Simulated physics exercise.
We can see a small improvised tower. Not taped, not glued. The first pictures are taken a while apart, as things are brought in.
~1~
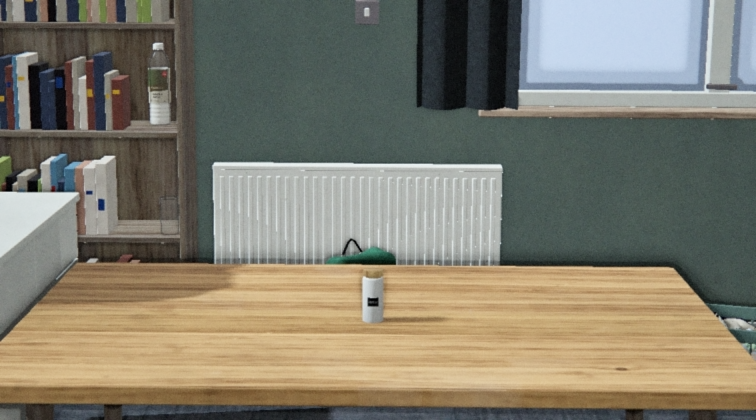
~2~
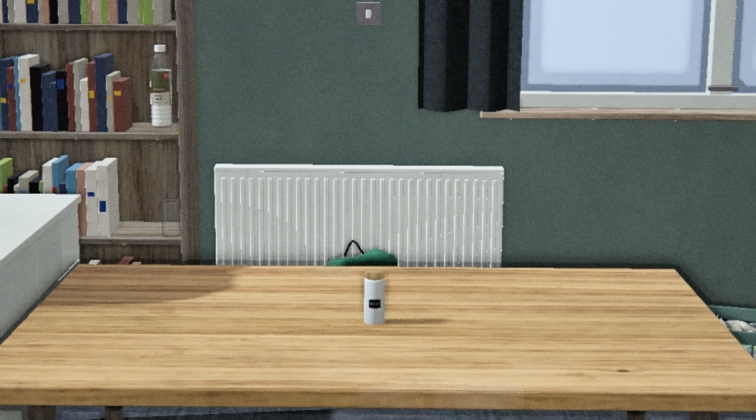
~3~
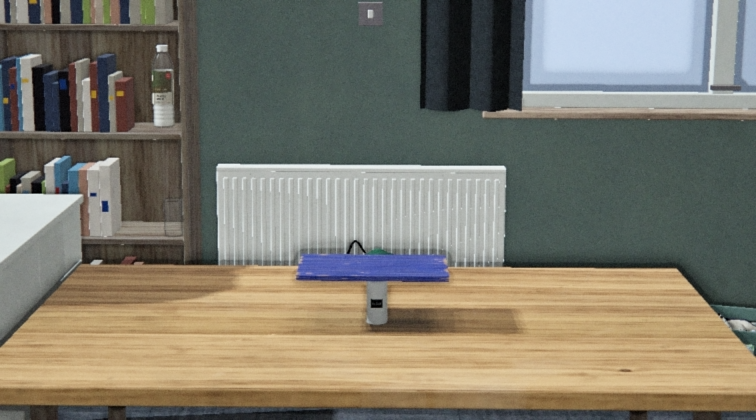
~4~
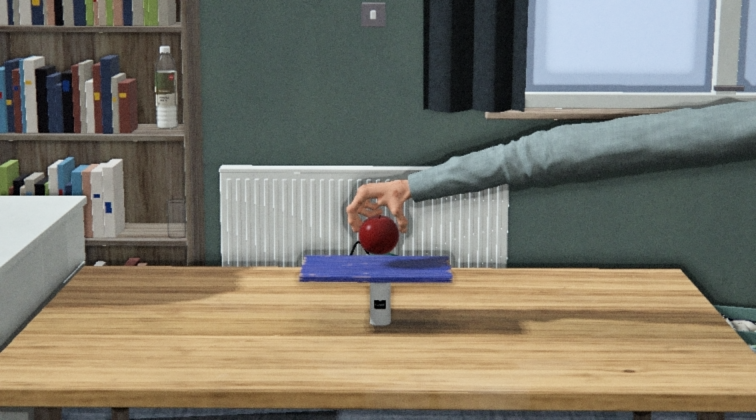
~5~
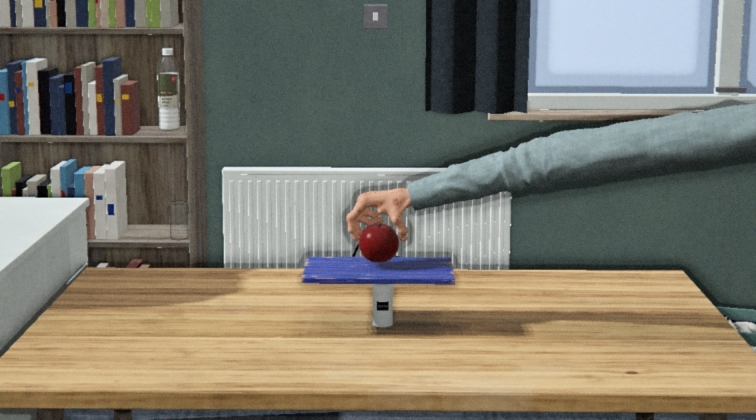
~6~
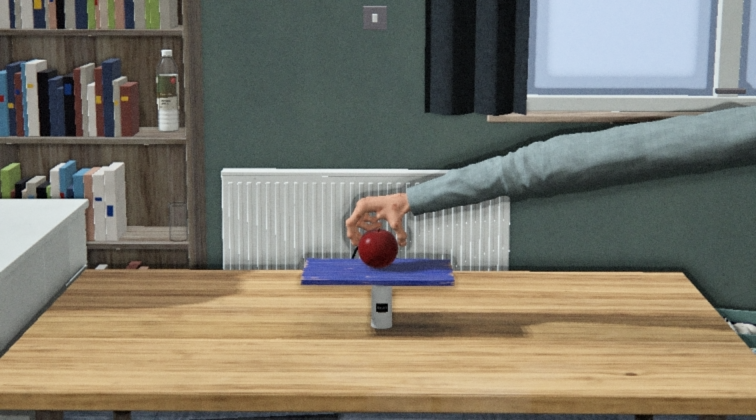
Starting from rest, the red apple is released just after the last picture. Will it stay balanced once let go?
Yes.
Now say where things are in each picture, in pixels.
The last thing is not in view yet, in the first picture.
The last thing is not in view yet, in the second picture.
The last thing is not in view yet; blue board (373, 268), in the third picture.
Coming down; red apple (379, 235); blue board (376, 269), in the fourth picture.
Coming down; red apple (379, 243); blue board (379, 270), in the fifth picture.
Set down, still held; red apple (378, 248); blue board (378, 272), in the sixth picture.
Then, 0.20 s past the last view, nothing moves.
Then, 0.70 s past the last view, red apple resting near (378, 249).
Finally, all 3 still in place. Final places as the last picture's camera would see them, red apple near (378, 249). The stack stays up.
